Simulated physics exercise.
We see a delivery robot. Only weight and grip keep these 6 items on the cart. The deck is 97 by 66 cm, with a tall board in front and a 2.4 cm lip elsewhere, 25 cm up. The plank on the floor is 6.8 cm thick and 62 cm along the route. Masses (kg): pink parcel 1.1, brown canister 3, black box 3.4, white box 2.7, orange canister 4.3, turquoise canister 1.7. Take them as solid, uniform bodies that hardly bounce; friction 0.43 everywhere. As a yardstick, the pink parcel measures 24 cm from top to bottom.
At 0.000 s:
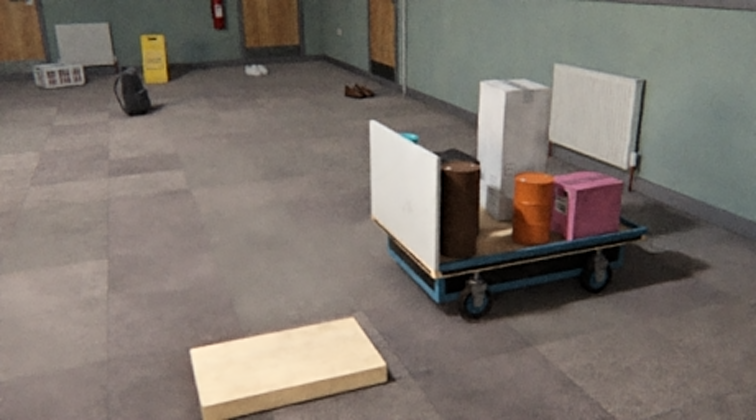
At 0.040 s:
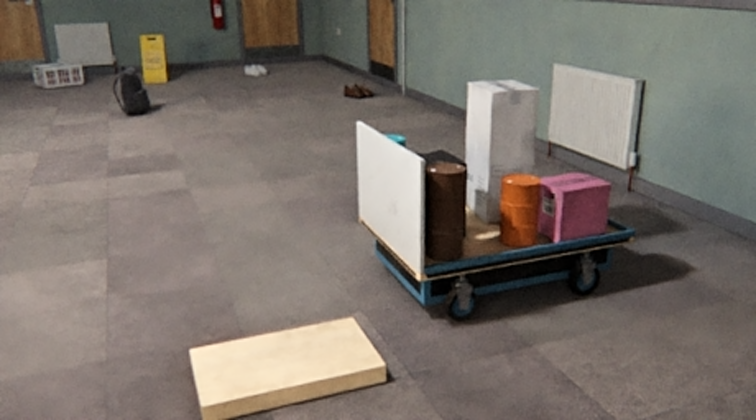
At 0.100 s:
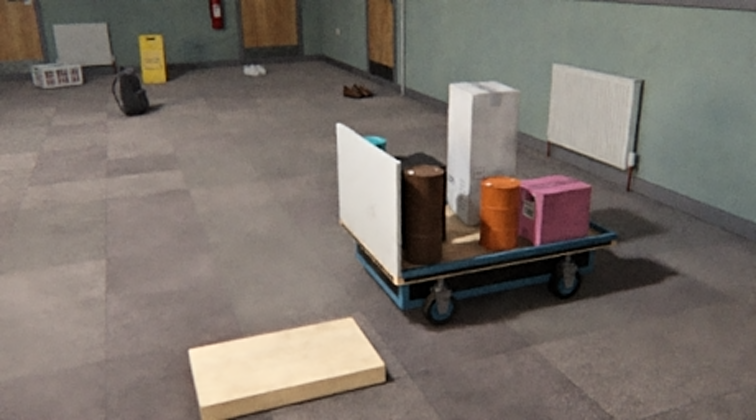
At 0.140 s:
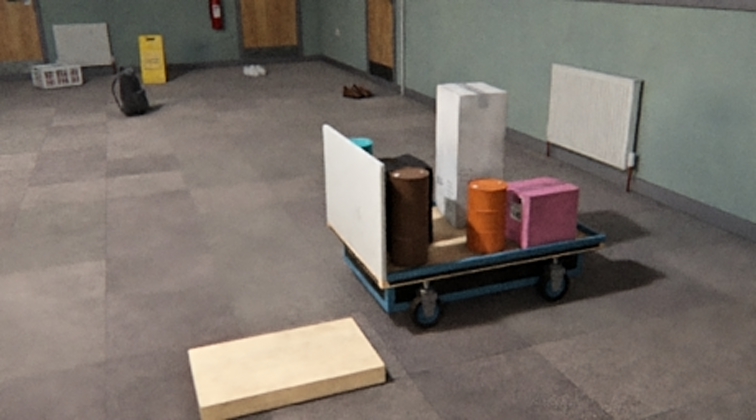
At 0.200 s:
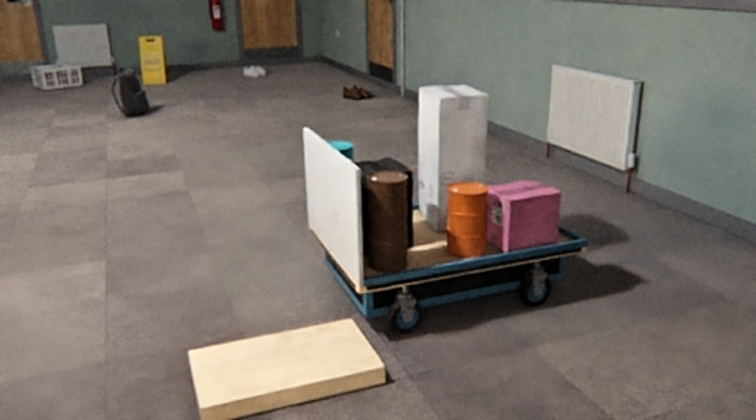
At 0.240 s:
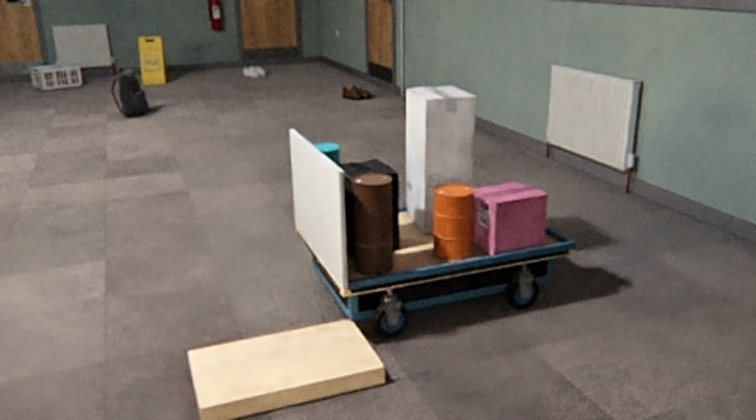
The footage shows a wheeled blue cart carrying a tall white box, a pink parcel, a black box and brown, orange and turquoise canisters as it rolls slowly leftward across a carpeted floor, drawing nearer a pale plank.
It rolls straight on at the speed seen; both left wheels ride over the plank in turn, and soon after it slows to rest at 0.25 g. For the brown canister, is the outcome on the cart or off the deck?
The brown canister stays on the cart.
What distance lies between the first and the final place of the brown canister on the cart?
Some 36 cm.
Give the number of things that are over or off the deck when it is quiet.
That comes to 5.
Around 0.64 s, cart 96 cm along; brown canister at 38° to upright near (240, 201); black box at 39° to upright; turquoise canister at 34° to upright.
Around 1.04 s, cart 156 cm along; turquoise canister now off the deck; brown canister at 51° to upright near (114, 243); black box at 69° to upright.
Around 1.34 s, cart 201 cm along; black box and white box now off the deck; brown canister on its side; orange canister on its side.
Around 1.74 s, cart 238 cm along; brown canister on its side; orange canister on its side; pink parcel at 11° to upright.
Finally (3.9 s), off the deck, black box, white box and turquoise canister; on their side or leaning hard on the cart, brown canister and orange canister; the last one still in place (within 10 cm).
